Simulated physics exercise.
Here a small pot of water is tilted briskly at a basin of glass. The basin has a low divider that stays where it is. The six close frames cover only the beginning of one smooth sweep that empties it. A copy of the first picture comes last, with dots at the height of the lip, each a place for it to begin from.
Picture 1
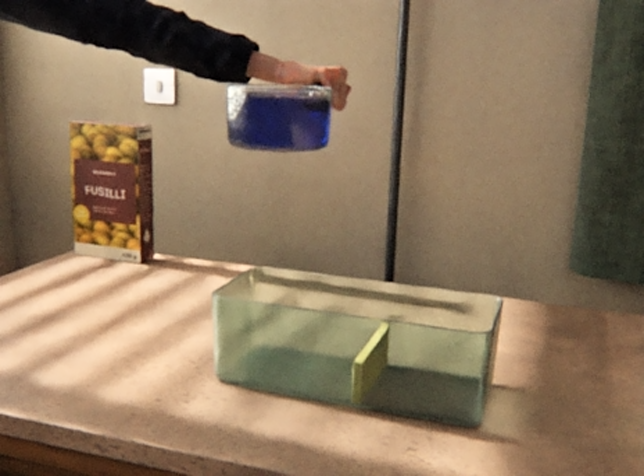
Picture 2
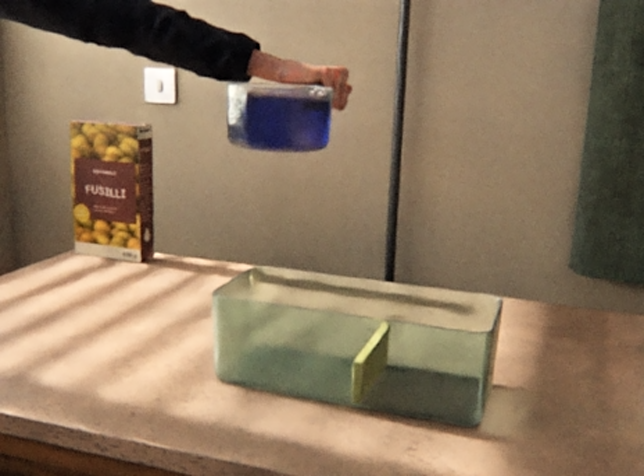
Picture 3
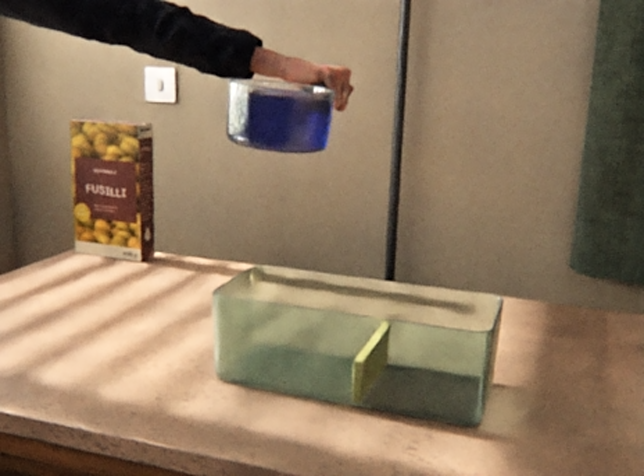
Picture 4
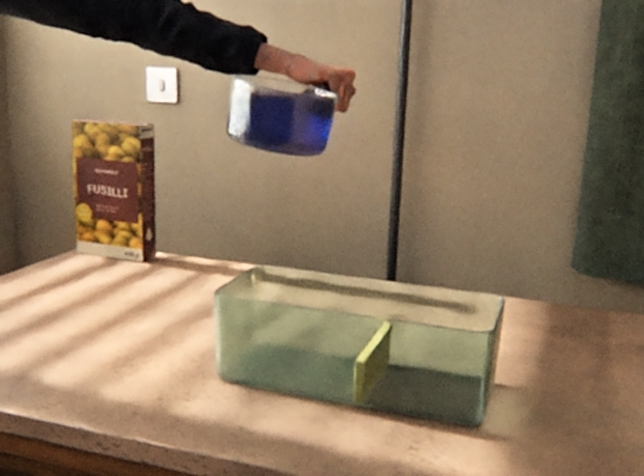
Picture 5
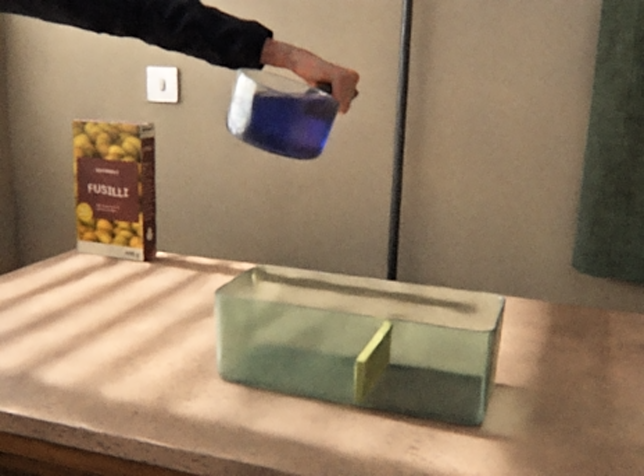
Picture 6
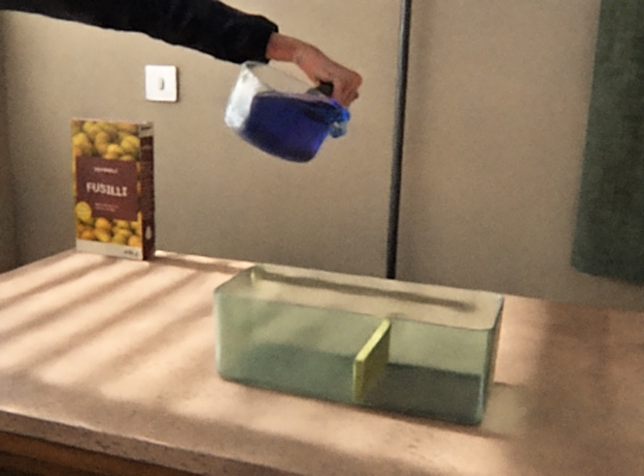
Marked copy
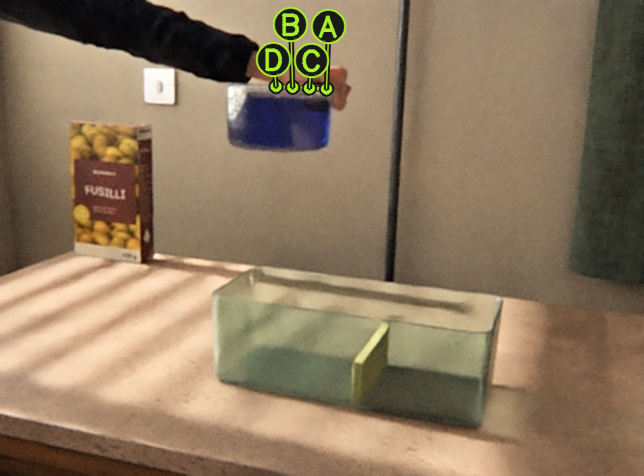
The video shows a hand holding a clear pot of blue liquid above a glass basin with a yellow-green divider on a table, then tilting it to the right until the liquid reaches just over the lip.
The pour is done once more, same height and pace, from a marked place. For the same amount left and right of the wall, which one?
The answer is dot C.
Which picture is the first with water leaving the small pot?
In picture 5.
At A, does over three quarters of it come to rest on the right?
No.
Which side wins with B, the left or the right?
The left one.
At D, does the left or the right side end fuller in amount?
More ends on the left.
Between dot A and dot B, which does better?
Here it is dot A.
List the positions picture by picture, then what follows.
Upright, lip at (327, 89); basin from (216, 378) to (482, 425); top of the wall at (373, 342); nothing has left yet.
Upright, lip at (328, 89); nothing has left yet.
Tipped about 5°, lip at (330, 92); nothing has left yet.
Tipped about 10°, lip at (333, 97); nothing has left yet.
Tipped about 18°, lip at (336, 104); water is over the lip, down to (336, 104).
Tipped about 26°, lip at (335, 112); water is over the lip, down to (338, 134).
On the marked copy, A at (326, 88); B at (292, 87); C at (309, 88); D at (276, 86).
Choosing A, about 32 % ends left of the wall and 66 % right of it.
Choosing B, about 82 % ends left of the wall and 16 % right of it.
Choosing C, about 50 % ends left of the wall and 48 % right of it.
Choosing D, about 94 % ends left of the wall and 4 % right of it.
